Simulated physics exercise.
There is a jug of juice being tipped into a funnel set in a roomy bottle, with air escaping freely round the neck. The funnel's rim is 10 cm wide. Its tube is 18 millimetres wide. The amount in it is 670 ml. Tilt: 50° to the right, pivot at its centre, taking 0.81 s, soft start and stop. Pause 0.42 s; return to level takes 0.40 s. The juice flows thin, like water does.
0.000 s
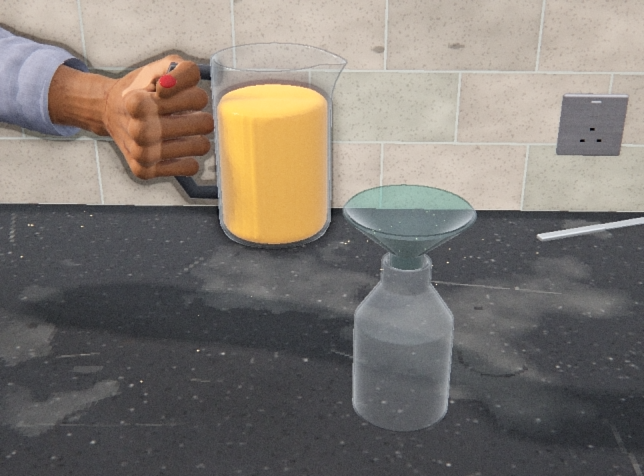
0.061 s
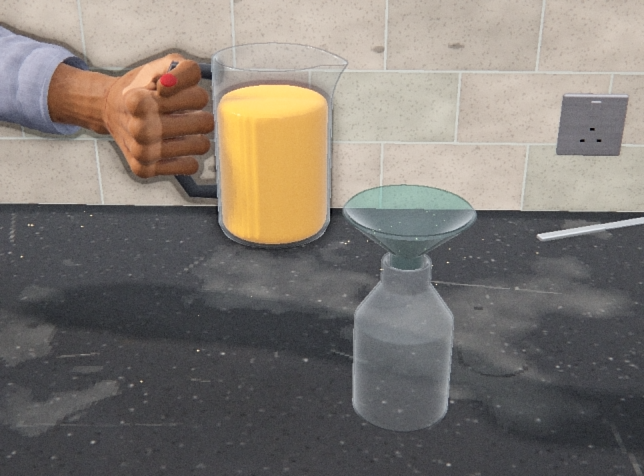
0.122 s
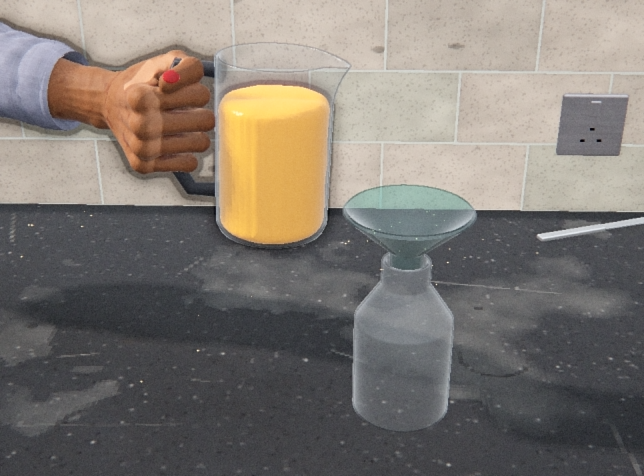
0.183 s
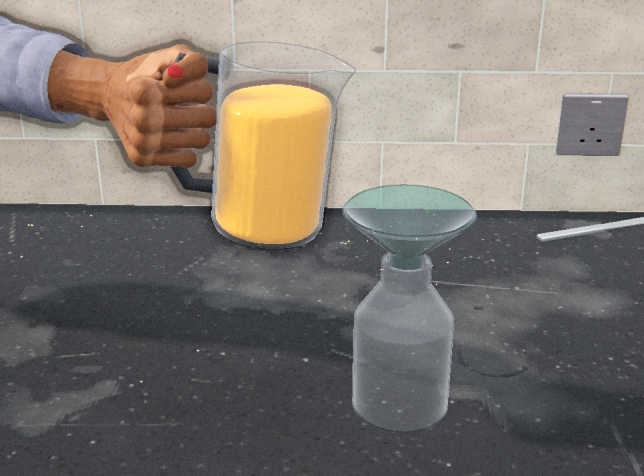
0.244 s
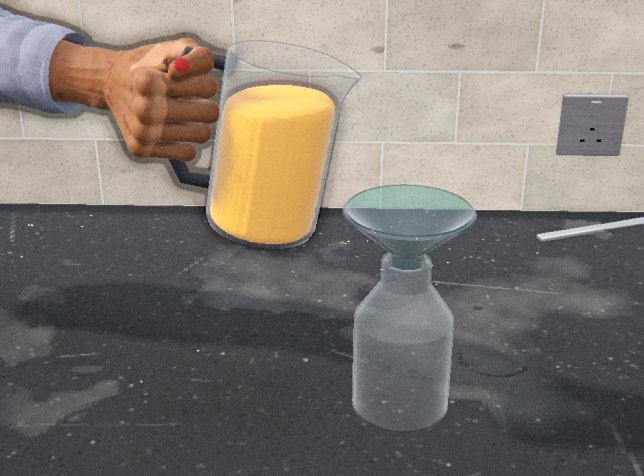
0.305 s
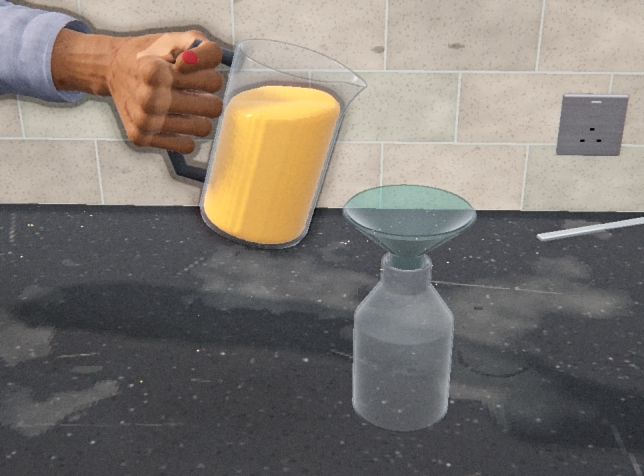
The clip shows a hand holding a clear jug of orange-yellow juice by its handle, left of a funnel set in a clear bottle on a dark countertop; the hand gradually tilts the jug to the right, toward the still funnel.
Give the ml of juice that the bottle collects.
Passed through: Around 80 ml.
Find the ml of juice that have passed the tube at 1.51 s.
60 ml.
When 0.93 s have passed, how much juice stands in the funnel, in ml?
Roughly 20 ml.
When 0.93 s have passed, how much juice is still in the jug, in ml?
Remaining volume: Approx. 620 ml.
Then, 0.67 s in, the tilt is 46° and 0 ml has passed the tube, 0 ml is in the funnel, 660 ml in the jug and 0 ml has missed.
Then, 0.93 s in, the tilt is 50° and 10 ml has passed the tube, 20 ml is in the funnel, 615 ml in the jug and 0 ml has missed.
Then, 1.21 s in, the tilt is 50° and 25 ml has passed the tube, 35 ml is in the funnel, 590 ml in the jug and 10 ml has missed.
Then, 1.51 s in, the tilt is 10° and 55 ml has passed the tube, 20 ml is in the funnel, 575 ml in the jug and 10 ml has missed.
Finally, 80 ml has passed the tube, 0 ml is in the funnel, 575 ml in the jug and 10 ml has missed.
